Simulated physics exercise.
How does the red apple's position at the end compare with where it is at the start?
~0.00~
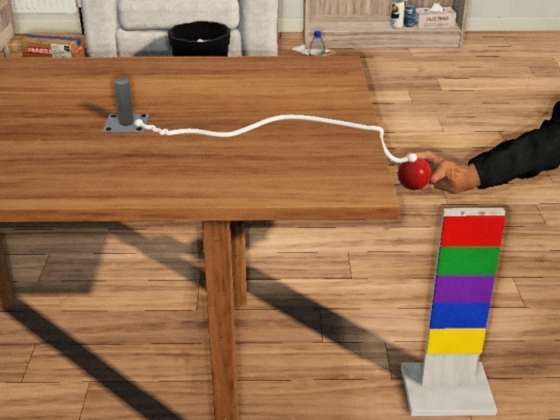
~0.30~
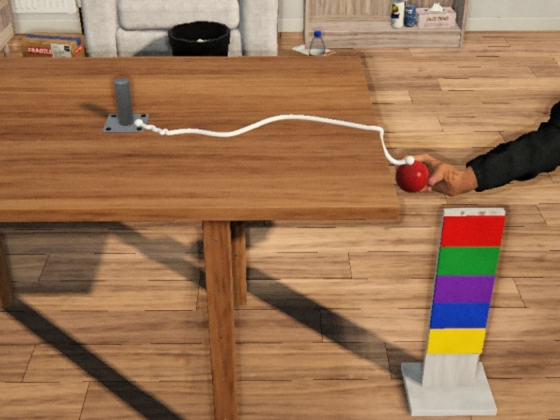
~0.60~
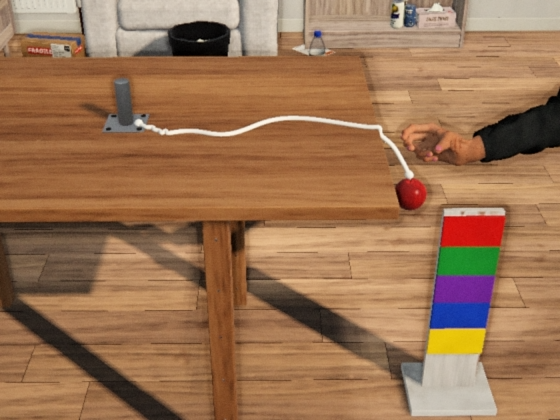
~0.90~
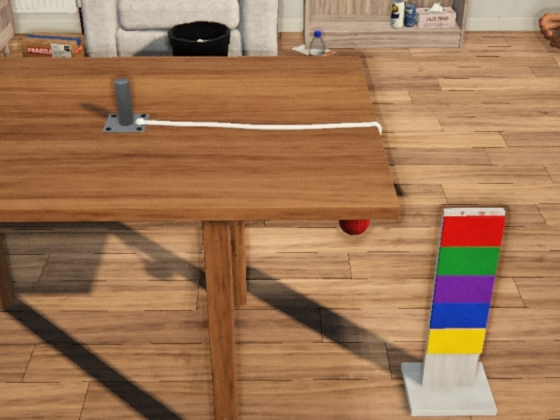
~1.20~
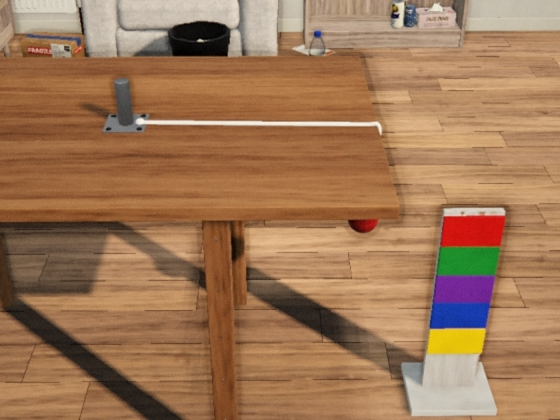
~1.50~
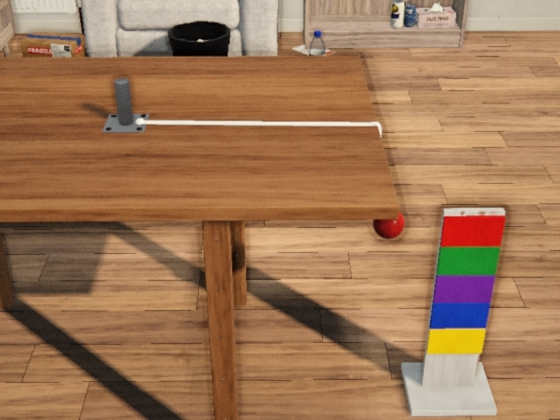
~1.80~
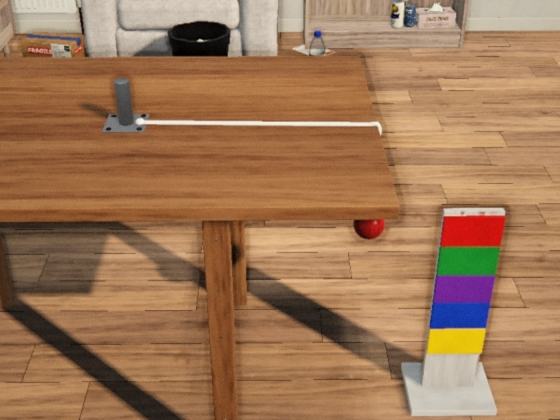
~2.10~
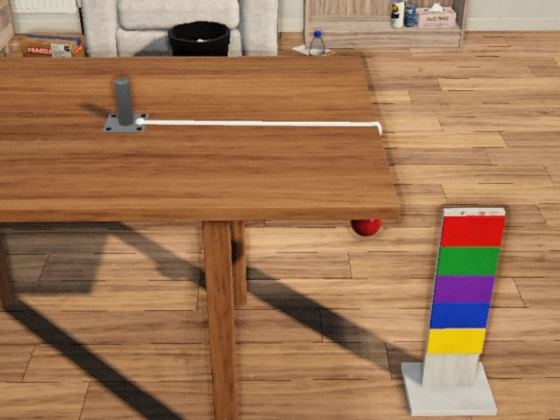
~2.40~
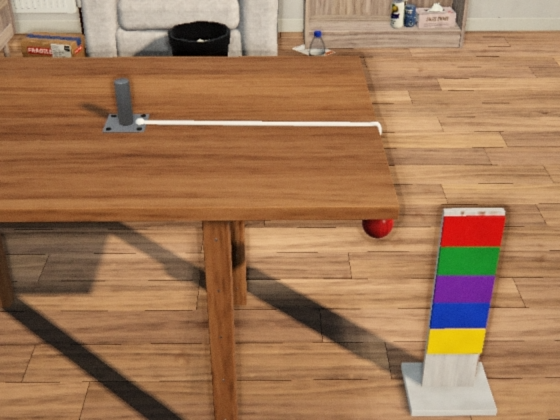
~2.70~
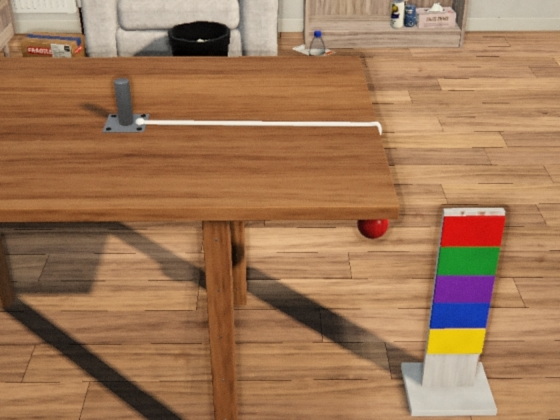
At the start the red apple is held in the hand just off the table's right end. By the end it hangs lower and a little farther left, partly hidden by the table edge and level with the red band.
